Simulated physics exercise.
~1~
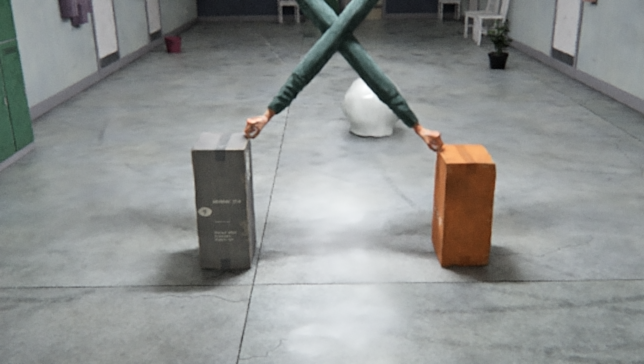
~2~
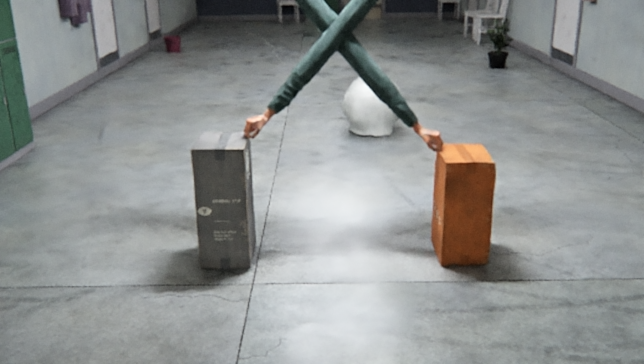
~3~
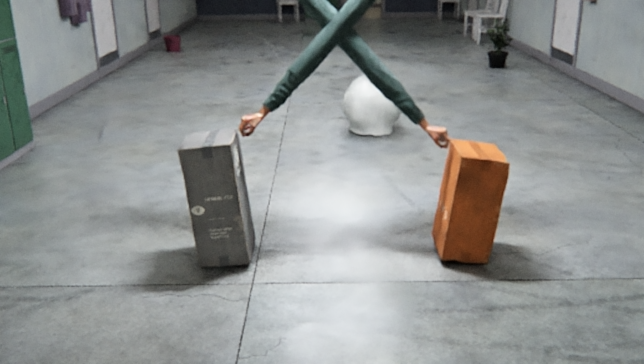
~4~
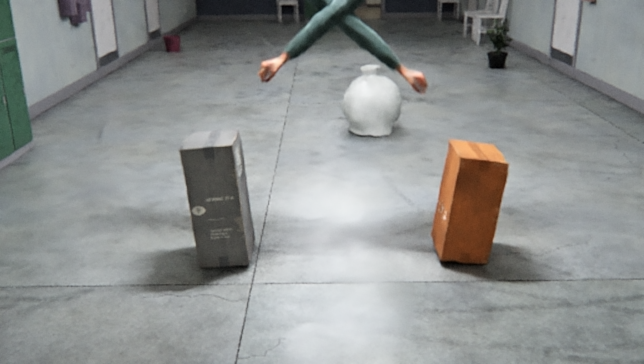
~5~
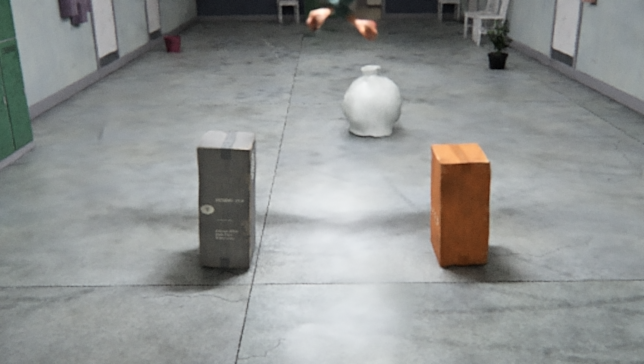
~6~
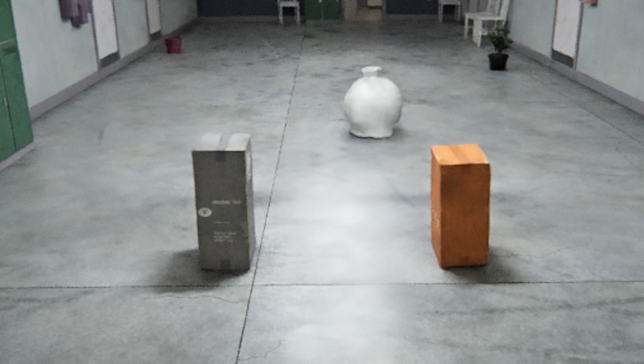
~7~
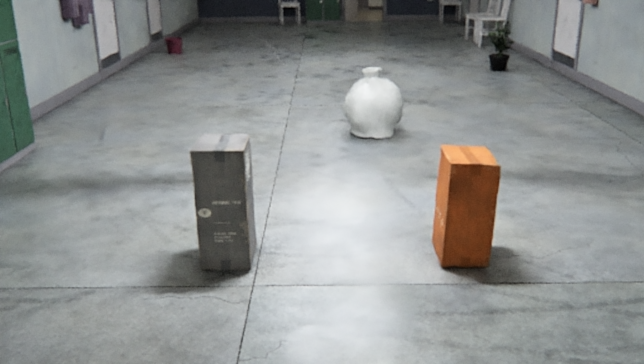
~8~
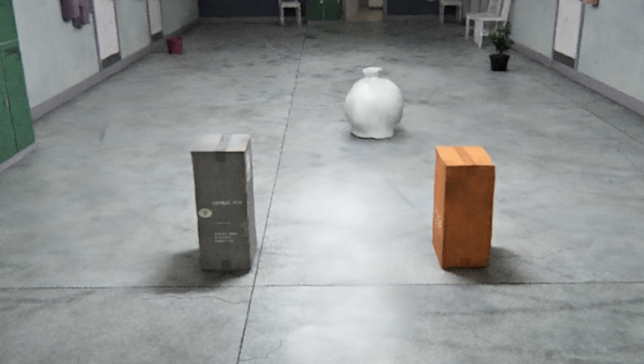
Two crossed arms in green sleeves reach down to a tall grey parcel on the left and a tall orange parcel on the right, in a wide grey-floored hall seen from the front and slightly above. A round white vase stands behind them, with chairs and a potted plant farther back. The hands tip both parcels slightly to the left and right, then let go and draw back out of view. The parcels rock a little on their bases, and both settle upright on their feet.
